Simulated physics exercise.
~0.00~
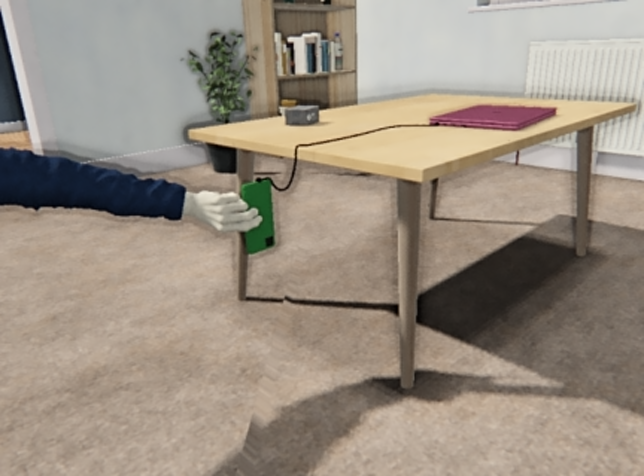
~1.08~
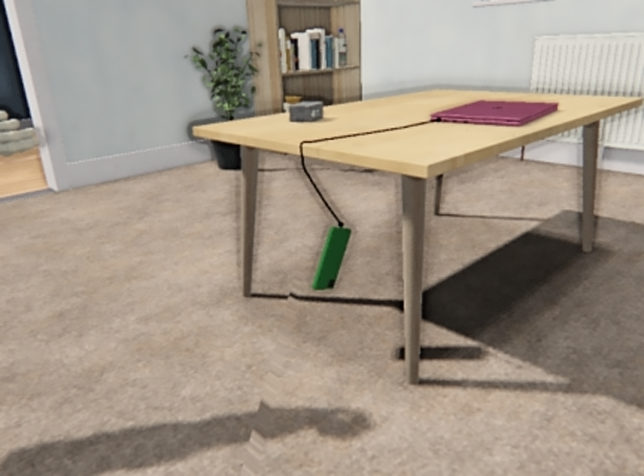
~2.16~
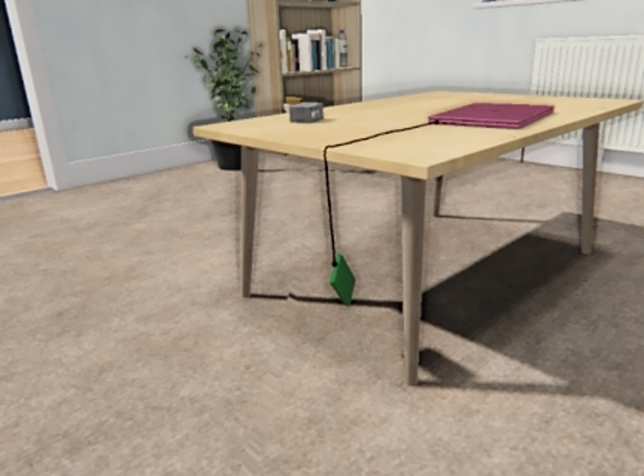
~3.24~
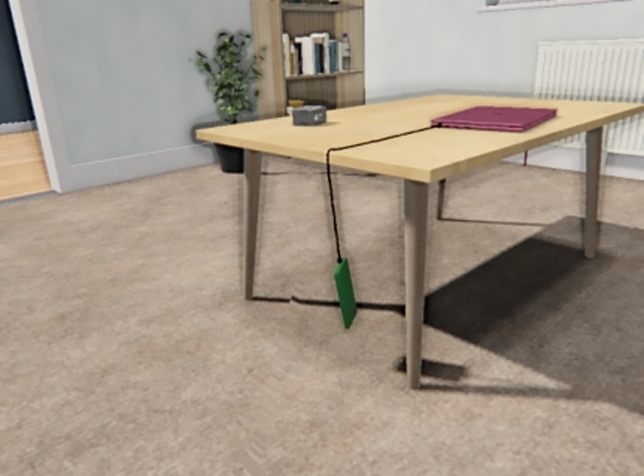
Green phone on a dark string dropping from a gloved hand, swinging and dangling below a table edge, grey box staying put.
